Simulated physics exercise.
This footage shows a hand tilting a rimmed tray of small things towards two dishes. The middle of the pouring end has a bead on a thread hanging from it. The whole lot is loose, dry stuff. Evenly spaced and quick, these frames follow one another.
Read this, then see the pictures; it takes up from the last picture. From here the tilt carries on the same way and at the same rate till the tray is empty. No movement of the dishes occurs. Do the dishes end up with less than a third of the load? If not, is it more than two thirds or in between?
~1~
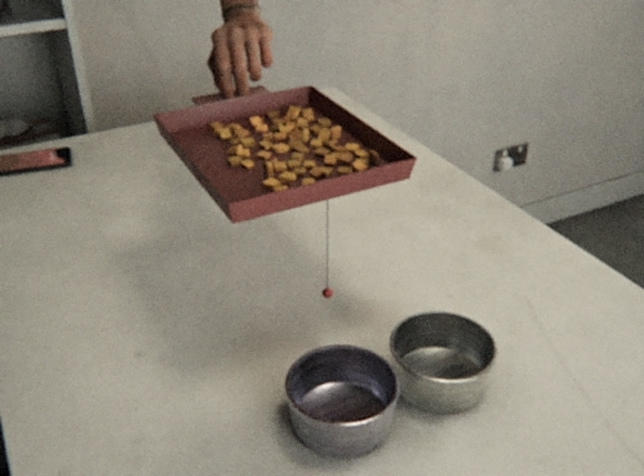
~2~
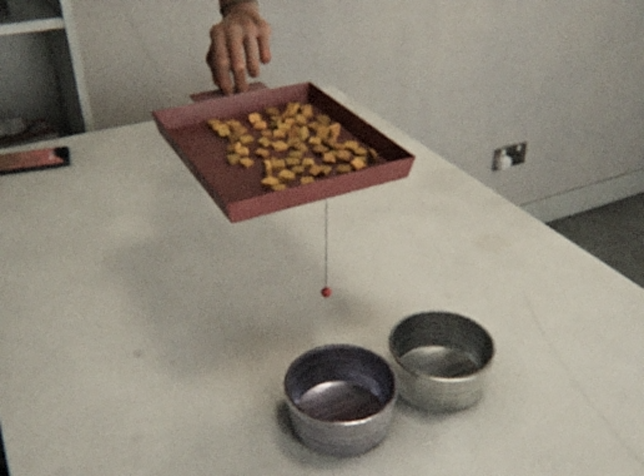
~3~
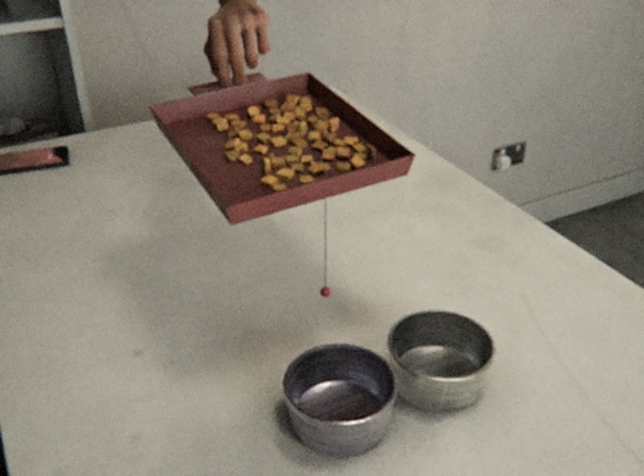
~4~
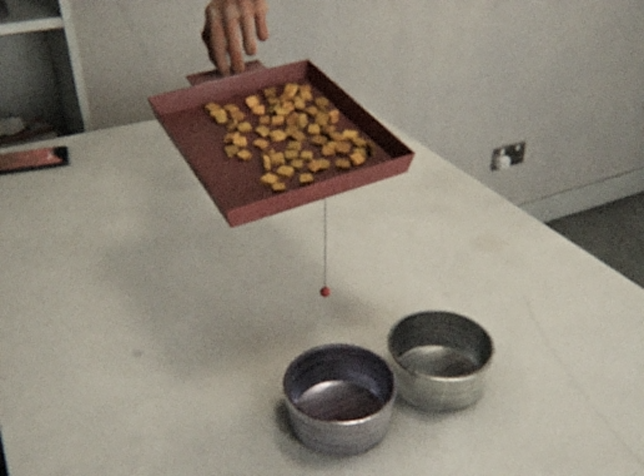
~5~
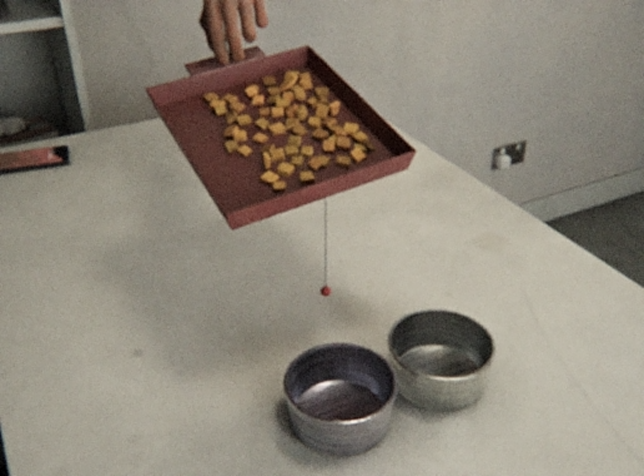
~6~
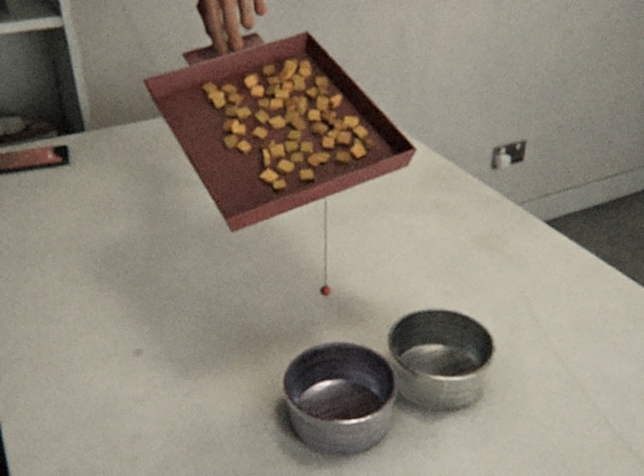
Yes.
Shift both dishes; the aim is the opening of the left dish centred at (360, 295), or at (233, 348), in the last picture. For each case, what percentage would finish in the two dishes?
The first gives 0 %, the second 80 %.
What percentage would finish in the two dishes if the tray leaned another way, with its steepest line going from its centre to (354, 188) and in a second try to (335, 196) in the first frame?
I'd expect around 10 in a hundred first and around 20 in a hundred second.
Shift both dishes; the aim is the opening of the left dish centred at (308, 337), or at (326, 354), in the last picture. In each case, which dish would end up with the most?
Try one: The left-side dish. Try two: The left-side dish.
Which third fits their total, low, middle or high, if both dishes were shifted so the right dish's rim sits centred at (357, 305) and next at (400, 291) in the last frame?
Taking the two places in turn, the answer is more than two thirds and then one to two thirds.
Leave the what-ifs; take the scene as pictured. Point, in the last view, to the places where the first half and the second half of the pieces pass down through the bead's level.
(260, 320) first, (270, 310) later.
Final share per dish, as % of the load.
Final share: Left dish at 10 per cent, right dish at 0 per cent.
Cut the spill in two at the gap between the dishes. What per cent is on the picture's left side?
I'd put it at close to 100 per cent.
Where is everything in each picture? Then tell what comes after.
Corners of the pouring end at (232, 201) and (410, 157), level; middle of the load at (294, 144), cereal squares; left dish at (370, 434); right dish at (473, 391); bead on its thread at (327, 293), in the first frame.
Corners of the pouring end at (230, 201) and (409, 156), level; middle of the load at (293, 142), in the second frame.
Corners of the pouring end at (230, 203) and (409, 154), tipped barely, lowest at the left corner; middle of the load at (292, 137), in the third frame.
Corners of the pouring end at (229, 207) and (409, 152), tipped a little, lowest at the left corner; middle of the load at (292, 131), in the fourth frame.
Corners of the pouring end at (230, 210) and (409, 150), tipped a little, lowest at the left corner; middle of the load at (292, 124), in the fifth frame.
Corners of the pouring end at (230, 214) and (410, 148), tipped clearly, lowest at the left corner; middle of the load at (291, 117); left dish at (368, 431); right dish at (471, 388), in the sixth frame.
Soon, tray tipped steeply; all on the tray.
A while on, tray tipped right over; nearly all on the tray; a stray few outside both.
Towards the end, tray tipped past a quarter turn; a small part in the left dish; nearly all outside both.
Finally, tray tipped past a quarter turn; a small part in the left dish; none in the right dish; nearly all outside both.
